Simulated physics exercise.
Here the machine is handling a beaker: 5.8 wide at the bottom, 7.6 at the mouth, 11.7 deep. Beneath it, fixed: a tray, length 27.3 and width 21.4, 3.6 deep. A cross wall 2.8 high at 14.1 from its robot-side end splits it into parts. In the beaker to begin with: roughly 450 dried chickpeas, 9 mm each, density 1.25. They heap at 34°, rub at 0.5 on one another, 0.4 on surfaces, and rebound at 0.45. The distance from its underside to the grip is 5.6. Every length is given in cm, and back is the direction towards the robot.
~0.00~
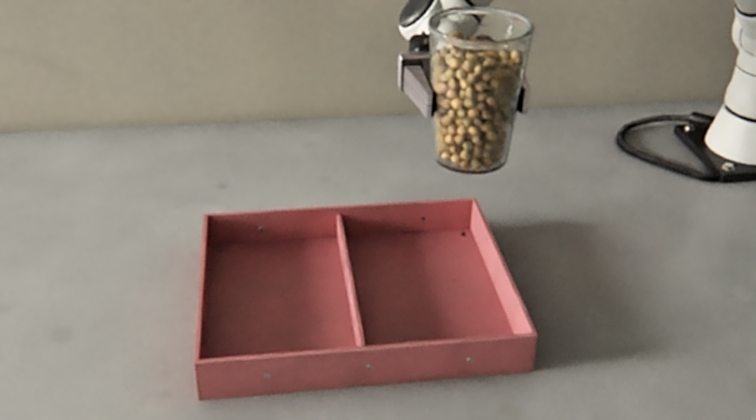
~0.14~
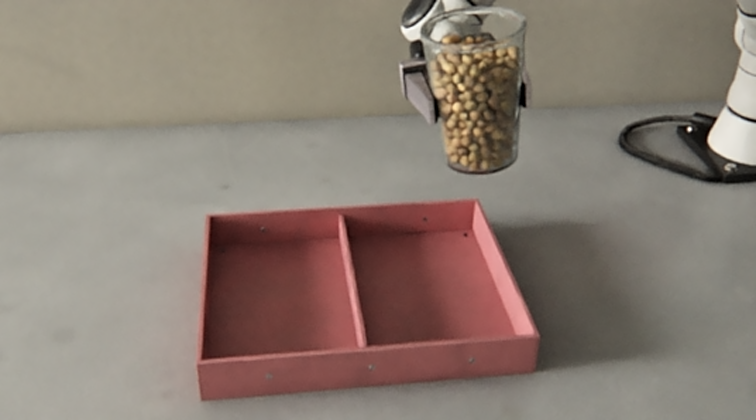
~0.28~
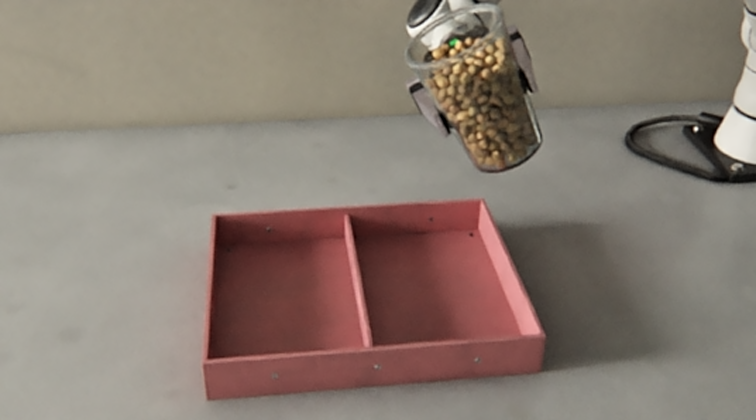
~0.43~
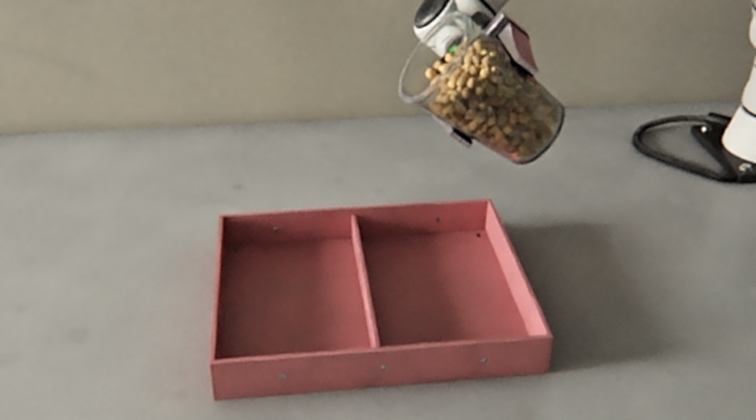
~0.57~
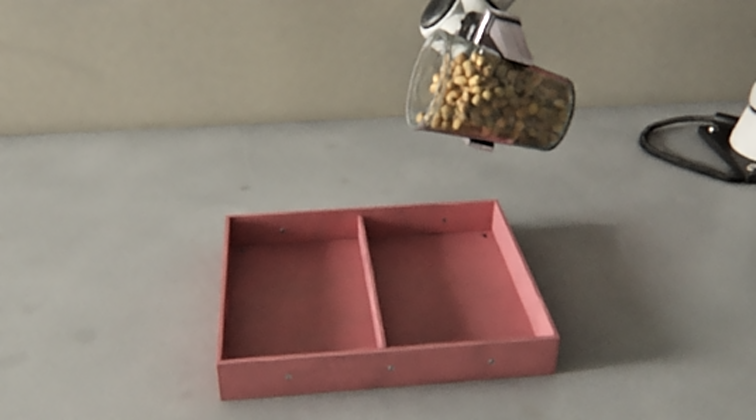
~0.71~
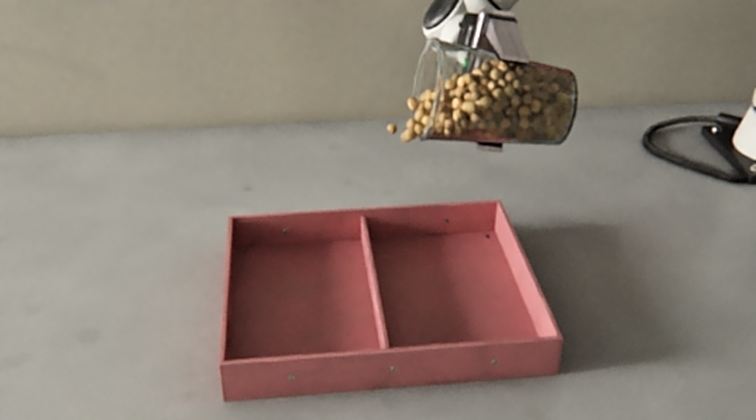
On a grey surface against a beige wall, a robot gripper holds a clear beaker full of dried chickpeas upright above and behind an empty, two-part pinkish-red tray. The gripper tips the beaker steadily to the left until it lies almost on its side, and the chickpeas slide to its mouth.
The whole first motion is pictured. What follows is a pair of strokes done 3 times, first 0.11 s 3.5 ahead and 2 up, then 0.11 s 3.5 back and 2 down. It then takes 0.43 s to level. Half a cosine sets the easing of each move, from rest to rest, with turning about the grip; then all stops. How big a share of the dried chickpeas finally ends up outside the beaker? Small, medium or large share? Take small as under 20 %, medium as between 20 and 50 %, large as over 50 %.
A large share.
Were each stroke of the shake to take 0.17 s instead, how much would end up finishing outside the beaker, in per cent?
Estimate: Near 50 per cent.
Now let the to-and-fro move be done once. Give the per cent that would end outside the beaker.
Then about 55 per cent.
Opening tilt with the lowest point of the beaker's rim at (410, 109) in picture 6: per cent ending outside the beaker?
Result: Approximately 50 %.
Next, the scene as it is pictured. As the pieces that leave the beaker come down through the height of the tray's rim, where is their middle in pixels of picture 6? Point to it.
Close to pixel (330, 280).
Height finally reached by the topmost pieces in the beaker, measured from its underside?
I'd put it at close to 4.5 centimetres.
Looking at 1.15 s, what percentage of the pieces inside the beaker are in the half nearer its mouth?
Close to 80 in a hundred.
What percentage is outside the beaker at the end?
80 per cent, more or less.
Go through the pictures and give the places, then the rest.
The first frame shows beaker middle at (475, 95), level; upper third of the load around (476, 69), from x 440 to 520, top at y 40; 451 in the beaker.
The second frame shows beaker middle at (477, 95), tilted 8° forward; upper third of the load around (476, 69), from x 435 to 515, top at y 40.
The third frame shows beaker middle at (482, 96), tilted 27° forward; upper third of the load around (478, 72), from x 430 to 530, top at y 40.
The fourth frame shows beaker middle at (488, 97), tilted 52° forward; upper third of the load around (481, 76), from x 430 to 550, top at y 45.
The fifth frame shows beaker middle at (494, 98), tilted 71° forward; upper third of the load around (491, 80), from x 420 to 565, top at y 55.
The sixth frame shows beaker middle at (496, 99), tilted 79° forward; upper third of the load around (504, 84), from x 395 to 565, top at y 65; 450 in the beaker, 1 in flight or on a rim.
By 1.15 s, tilted 79° forward, highest piece 21 above the table; 215 in the far-side part, 164 in the beaker, 10 in the robot-side part, 62 in flight or on a rim.
By 1.58 s, tilted 40° forward, highest piece 23 above the table; 317 in the far-side part, 94 in the beaker, 36 in the robot-side part, 2 on the table or floor, 2 in flight or on a rim.
By 2.00 s, level, highest piece 20 above the table; 319 in the far-side part, 94 in the beaker, 36 in the robot-side part, 2 on the table or floor.
By 3.05 s, level, highest piece 20 above the table; 319 in the far-side part, 94 in the beaker, 36 in the robot-side part, 2 on the table or floor.
Final count, 319 in the far-side part, 94 in the beaker, 36 in the robot-side part, 2 on the table or floor. That is 79 % outside the beaker.
